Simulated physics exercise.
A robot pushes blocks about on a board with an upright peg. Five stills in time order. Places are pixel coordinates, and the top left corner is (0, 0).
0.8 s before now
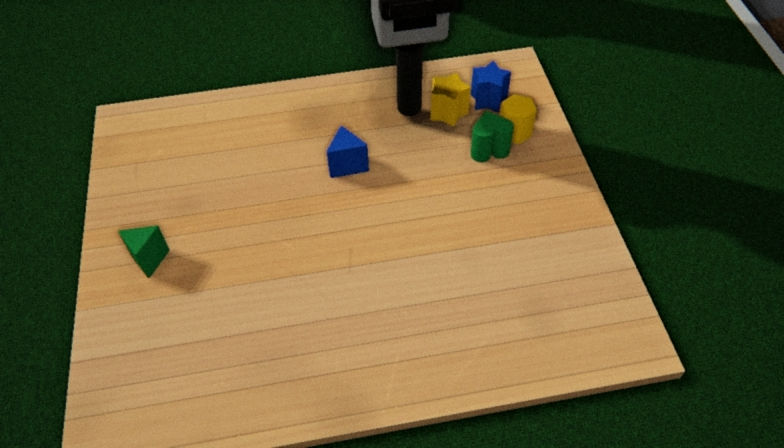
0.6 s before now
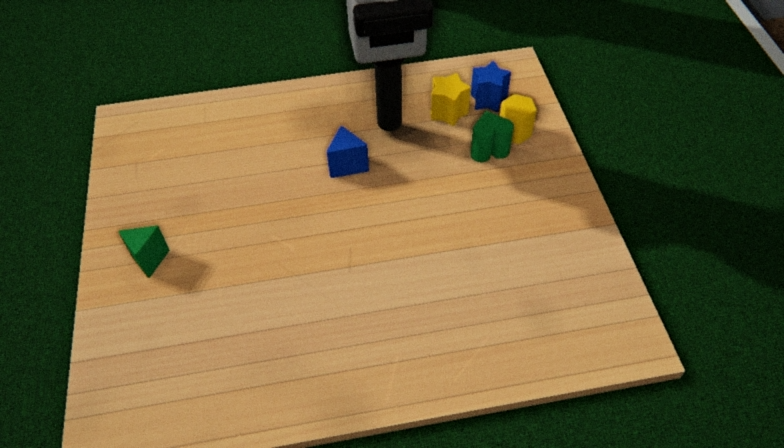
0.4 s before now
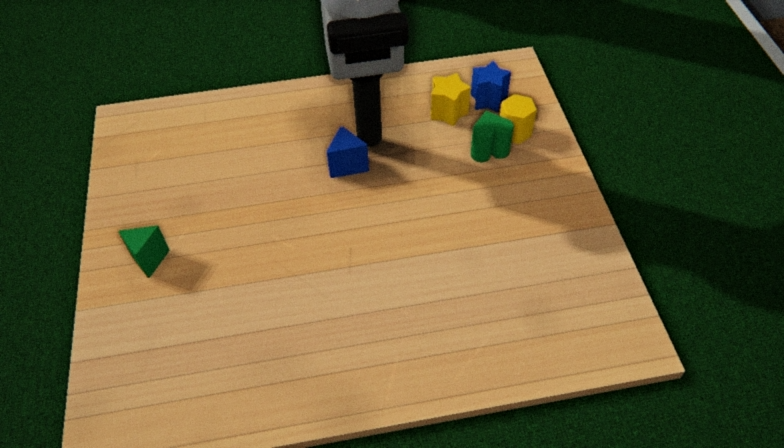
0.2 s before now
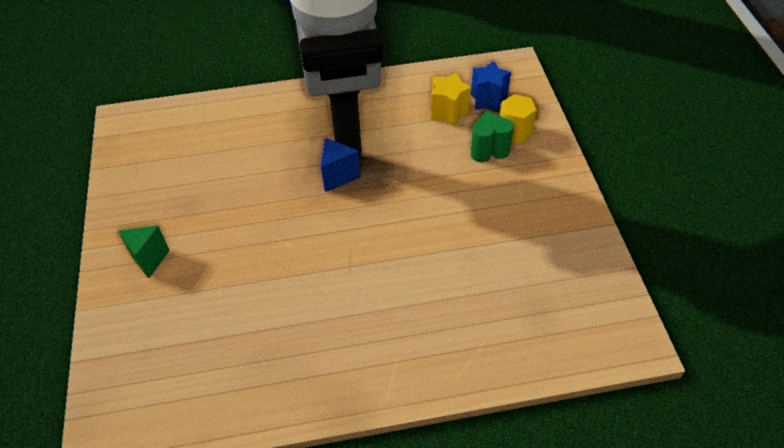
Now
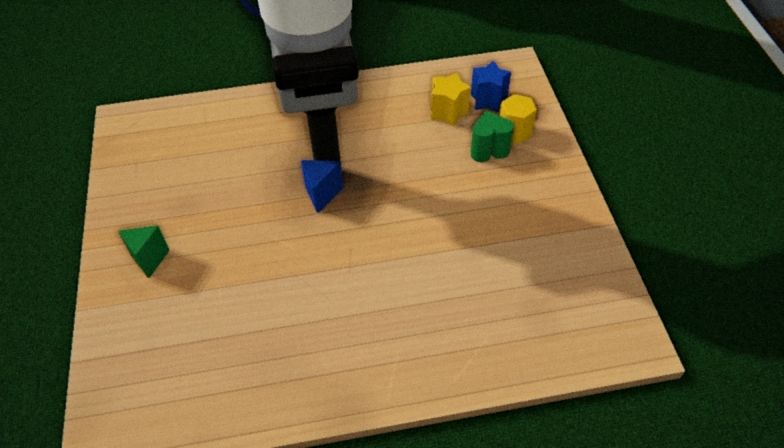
The video shows a robot's upright peg moving left and toward the viewer across a wooden board, reaching a blue triangular block and pushing it a short way the same direction, turning it, while the other blocks stay still.
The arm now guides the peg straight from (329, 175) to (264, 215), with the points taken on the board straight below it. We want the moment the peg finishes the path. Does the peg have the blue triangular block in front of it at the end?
That would be a no.
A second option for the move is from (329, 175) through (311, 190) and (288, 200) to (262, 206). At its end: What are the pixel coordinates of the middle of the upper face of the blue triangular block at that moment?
It is going to be at (303, 190).
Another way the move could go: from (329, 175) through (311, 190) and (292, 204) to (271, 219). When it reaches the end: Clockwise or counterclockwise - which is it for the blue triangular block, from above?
My prediction: CCW.
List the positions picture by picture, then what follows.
Tip of the peg (409, 109), middles of tops, blue triangular block (345, 141), in the first picture.
Peg (390, 124), nothing pushed, in the second picture.
Peg (370, 139), nothing pushed, in the third picture.
Peg (349, 154), blue triangular block (335, 151), in the fourth picture.
Peg (329, 170), blue triangular block (318, 169), in the fifth picture.
What follows on the original path. Halfway along, peg (296, 190); blue triangular block (306, 187), turned 30° anticlockwise.
At the end, peg (262, 209); blue triangular block (305, 188), turned 35° anticlockwise.
